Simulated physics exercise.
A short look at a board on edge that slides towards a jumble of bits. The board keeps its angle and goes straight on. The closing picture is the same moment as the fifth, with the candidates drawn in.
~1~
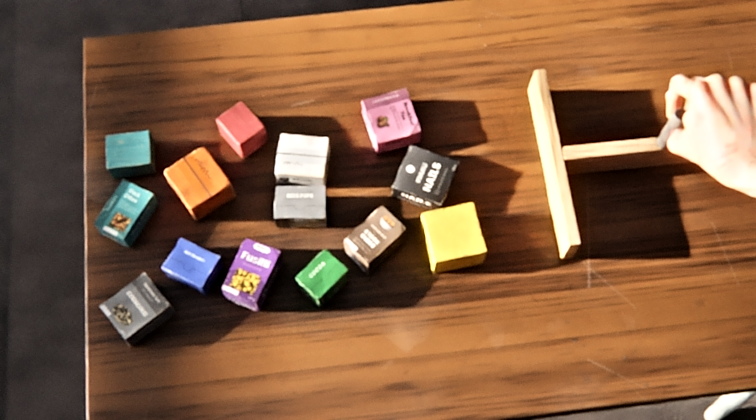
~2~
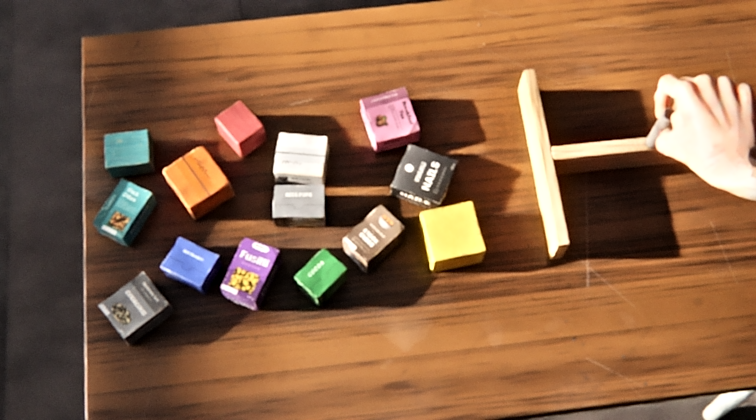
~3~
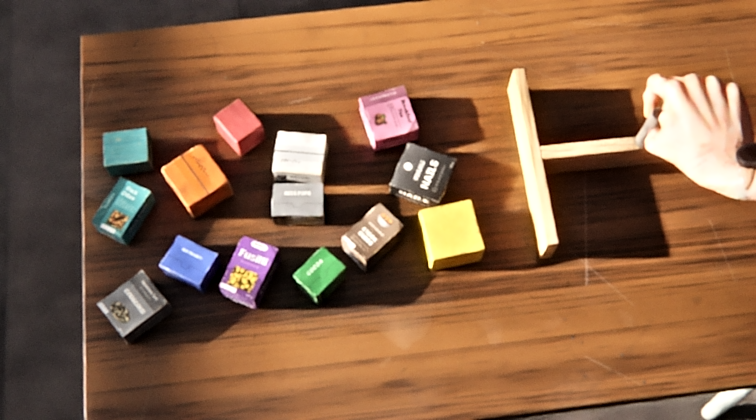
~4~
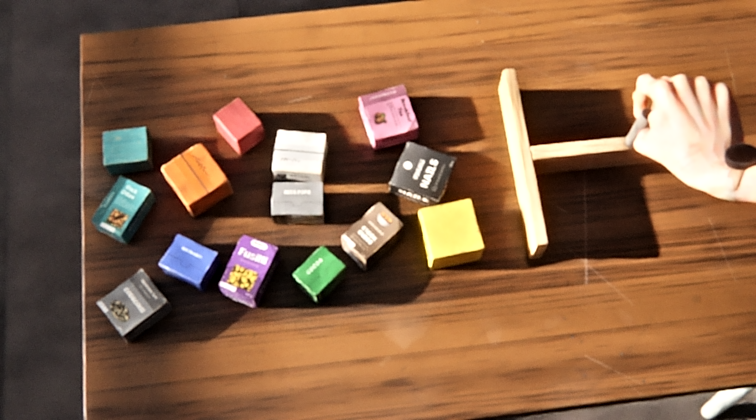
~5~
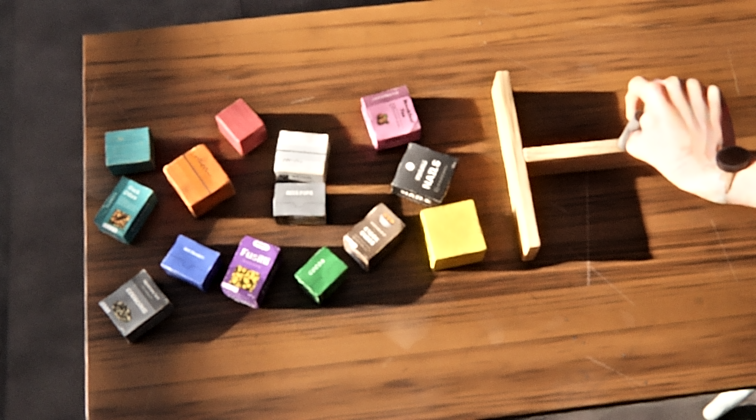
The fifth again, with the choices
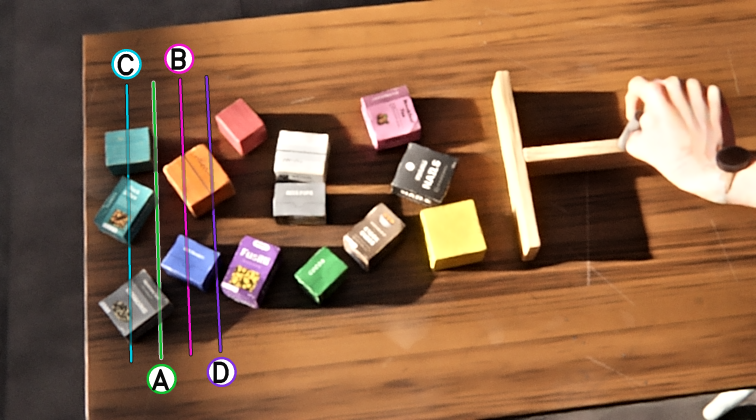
We see a hand holding the handle of an upright wooden board and sliding it slowly a short way left across a wooden table towards a scattered group of colourful blocks and small packets, which stay still.
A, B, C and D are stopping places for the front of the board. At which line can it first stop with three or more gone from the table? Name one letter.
D is the first line that does it.
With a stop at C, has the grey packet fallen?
Yes.
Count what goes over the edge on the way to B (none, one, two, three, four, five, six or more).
By then, six or more.
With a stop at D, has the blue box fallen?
Yes.
On the copy, A at (157, 212); B at (185, 209); C at (129, 215); D at (213, 206).
On D. First, board (409, 167); green packet (305, 290); pink packet (369, 118).
Then, board (299, 179); turquoise packet (114, 215); grey packet (128, 311).
Finally, board (212, 189); turquoise packet over the edge; grey packet over the edge; three fallen.
By contrast, A drops eight, but is farther than needed; B drops six, but is farther than needed; C drops ten, but is farther than needed.
